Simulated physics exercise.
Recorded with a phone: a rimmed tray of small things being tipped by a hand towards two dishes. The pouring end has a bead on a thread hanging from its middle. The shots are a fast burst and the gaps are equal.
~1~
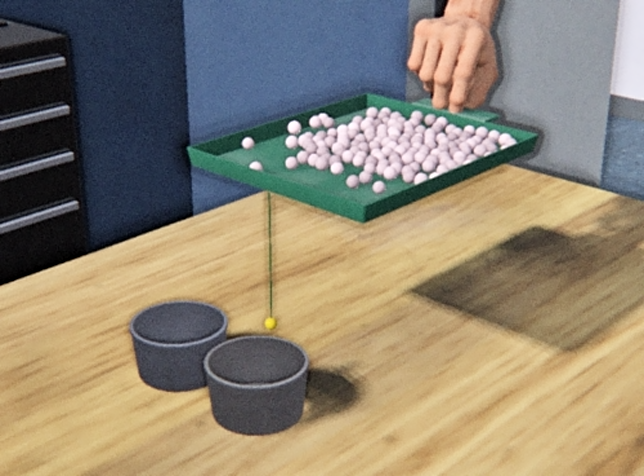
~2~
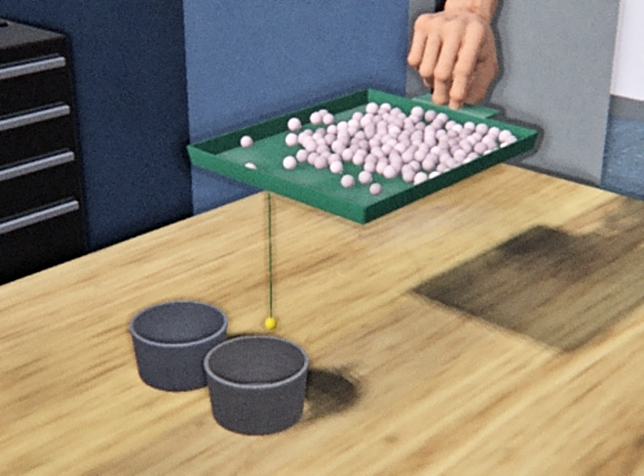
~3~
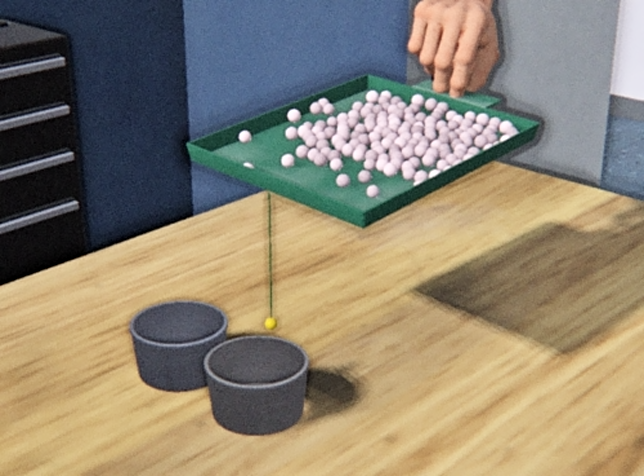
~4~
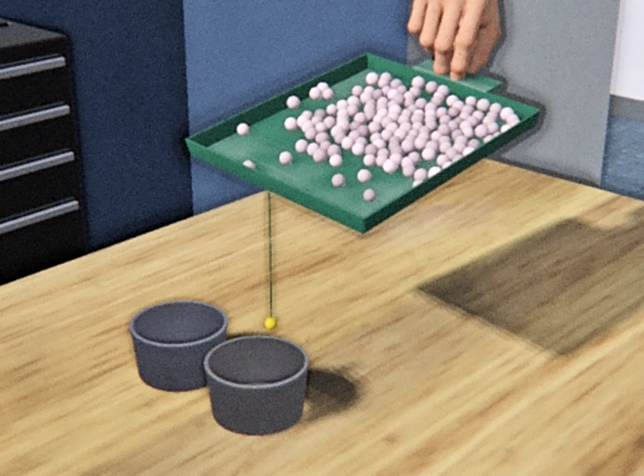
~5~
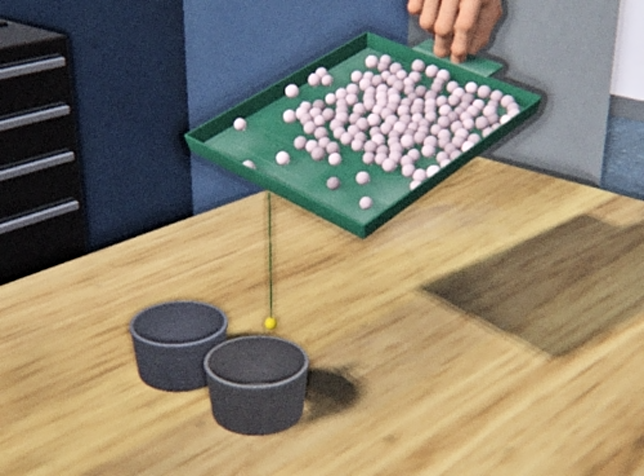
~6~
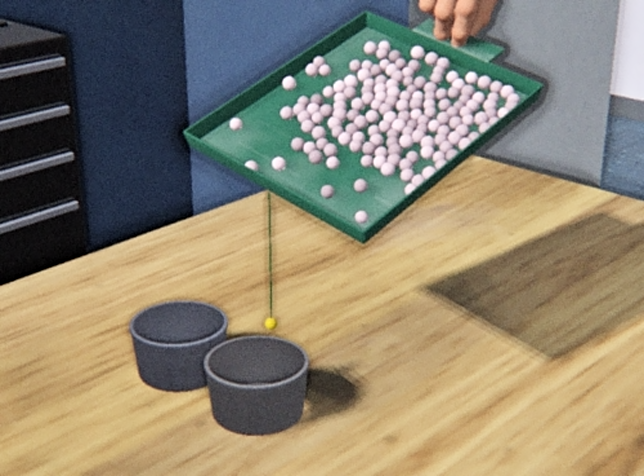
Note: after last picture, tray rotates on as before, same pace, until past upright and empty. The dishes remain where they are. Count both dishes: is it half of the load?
Basically it's a mostly lost load, that one.
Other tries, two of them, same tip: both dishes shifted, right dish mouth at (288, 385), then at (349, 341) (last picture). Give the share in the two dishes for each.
First placement: Some 30 %; second placement: Some 0 %.
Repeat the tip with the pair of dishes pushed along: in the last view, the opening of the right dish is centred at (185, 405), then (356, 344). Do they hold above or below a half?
Short of half and then Short of half.
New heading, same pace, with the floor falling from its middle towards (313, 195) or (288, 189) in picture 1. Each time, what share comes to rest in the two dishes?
Close to 20 percent first and close to 40 percent second.
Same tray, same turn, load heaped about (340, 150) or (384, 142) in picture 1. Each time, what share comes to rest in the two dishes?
First try 10 %, second try 10 %.
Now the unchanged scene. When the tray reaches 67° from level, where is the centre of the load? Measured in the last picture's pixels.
Centre estimate: (345, 227).
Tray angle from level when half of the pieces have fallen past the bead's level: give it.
About 85 degrees.
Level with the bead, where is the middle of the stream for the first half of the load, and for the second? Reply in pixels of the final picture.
Early half: (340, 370); late half: (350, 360).
Soon, tray tipped steeply; about two thirds on the tray; a stray few in the right dish; a small part outside both; about a quarter in the air.
A while on, tray tipped past a quarter turn; a stray few on the tray; a stray few in the right dish; nearly all outside both; a stray few in the air.
Towards the end, tray tipped past a quarter turn; a stray few in the right dish; nearly all outside both.
Finally, tray tipped past a quarter turn; a stray few in the right dish; none in the left dish; nearly all outside both.
